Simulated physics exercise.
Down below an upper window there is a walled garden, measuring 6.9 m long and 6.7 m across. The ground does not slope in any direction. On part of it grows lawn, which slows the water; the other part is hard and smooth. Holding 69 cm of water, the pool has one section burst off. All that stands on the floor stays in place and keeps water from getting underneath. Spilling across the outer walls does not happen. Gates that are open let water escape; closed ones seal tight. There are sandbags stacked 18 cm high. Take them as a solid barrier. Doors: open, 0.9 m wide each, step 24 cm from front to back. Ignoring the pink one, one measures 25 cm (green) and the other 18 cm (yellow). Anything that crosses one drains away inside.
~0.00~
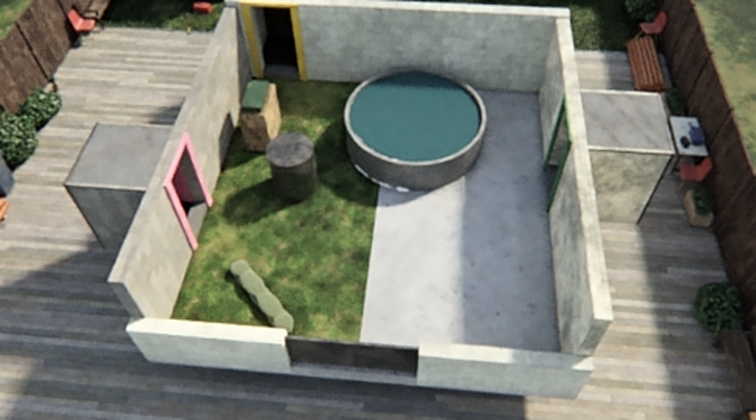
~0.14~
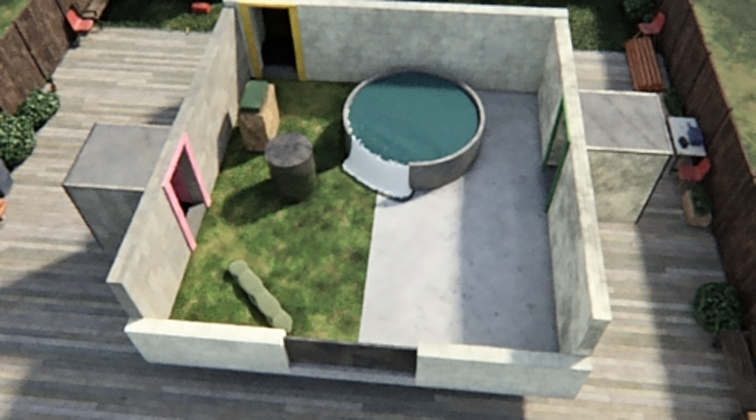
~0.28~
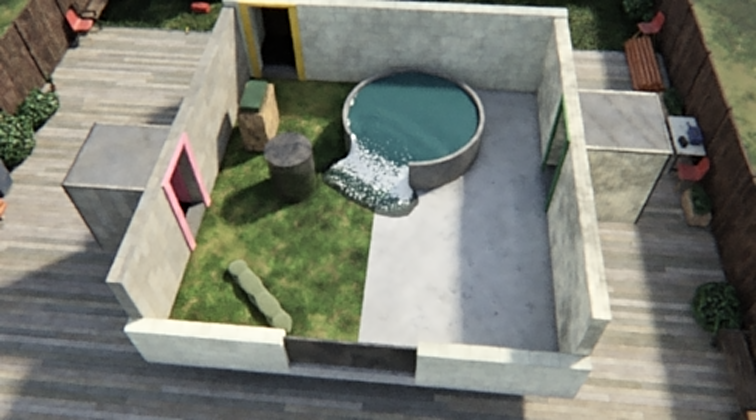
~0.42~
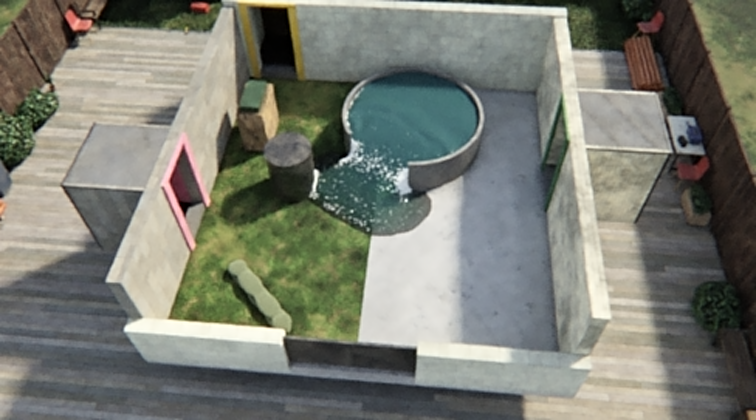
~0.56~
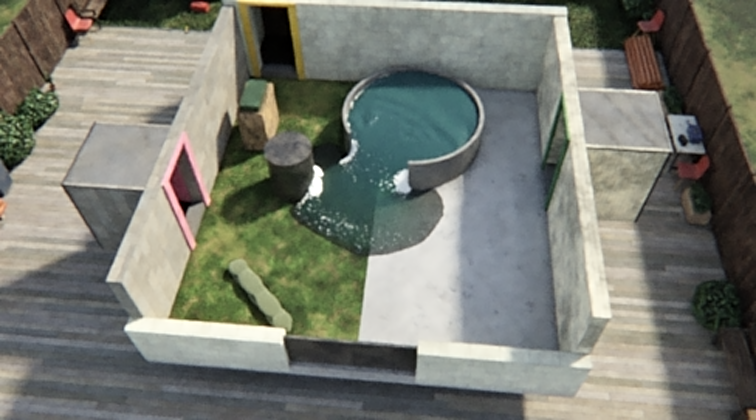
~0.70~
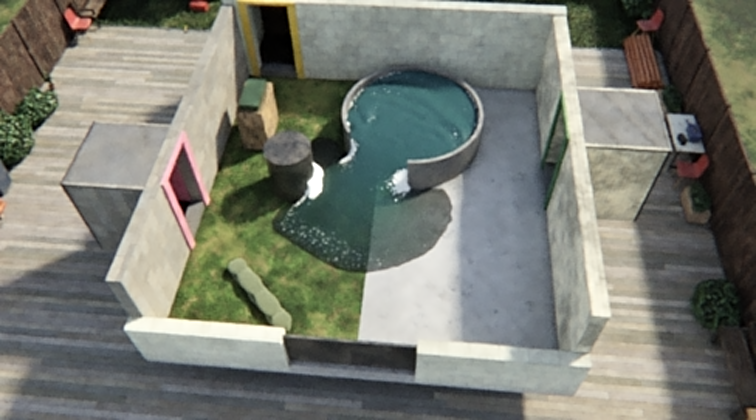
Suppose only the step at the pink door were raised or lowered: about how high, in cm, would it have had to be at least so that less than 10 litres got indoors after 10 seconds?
It would have had to be about 14 cm high.
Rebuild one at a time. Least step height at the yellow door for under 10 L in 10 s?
Yellow would need about 6.5 cm on its own.
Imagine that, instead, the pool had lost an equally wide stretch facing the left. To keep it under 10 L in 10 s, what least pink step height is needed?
About 11.5 cm.
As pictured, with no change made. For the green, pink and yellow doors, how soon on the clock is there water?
Green at 5.0 s, pink at 2.2 s, yellow at 4.5 s.
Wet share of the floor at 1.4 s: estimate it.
Some 30 per cent is wet.
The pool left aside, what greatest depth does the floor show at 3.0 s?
30 cm.
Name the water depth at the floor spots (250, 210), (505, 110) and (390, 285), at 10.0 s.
First 11, then 12, then 9 cm.
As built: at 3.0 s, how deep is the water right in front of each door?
Door depths (cm): Green = 0, pink = 16, yellow = 0.
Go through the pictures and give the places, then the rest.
The first frame shows the pool at (415, 116) is whole and still, 69 cm deep; the pink door at (188, 192) is dry.
In the second frame, water pours out at (375, 171) and has run 0.3 m, to (344, 170); about 8 cm deep outside, 69 cm at the back.
In the third frame, water pours out at (375, 172) and has run 0.7 m, to (388, 214); about 11 cm deep outside, 69 cm at the back.
In the fourth frame, the front is at (370, 232), 1.3 m from the gap at (374, 173); 2.7 m2 of floor is wet, 69 cm left at the back.
In the fifth frame, the front is at (352, 249), 1.7 m from the gap at (375, 172); 4.4 m2 of floor is wet, 69 cm left at the back.
In the sixth frame, the gap is at (374, 171), the front 2.2 m out at (333, 263); the back of the pool holds 69 cm; 1.5 m in a straight line remain to the pink door at (186, 191).
After 1.4 s water covers 30 % of the floor, deepest (40 cm) near (319, 186); it has not reached the pink door.
After 3.0 s water covers 55 % of the floor, deepest (30 cm) near (318, 353); 16 cm at the pink door, 0 litres in over its 19 cm step.
After 10.0 s water covers 100 % of the floor, deepest (16 cm) near (386, 83); 11 cm at the pink door, 0 litres in over its 19 cm step.
At the pink door as built, the water arrived by 2.3 s and peaked near 16 cm at 5.4 s.
With a step of 13 cm, 18 litres would have come in within the 10 s; with 17.5 cm, 1 litre. So under 10 litres takes about 14 cm.
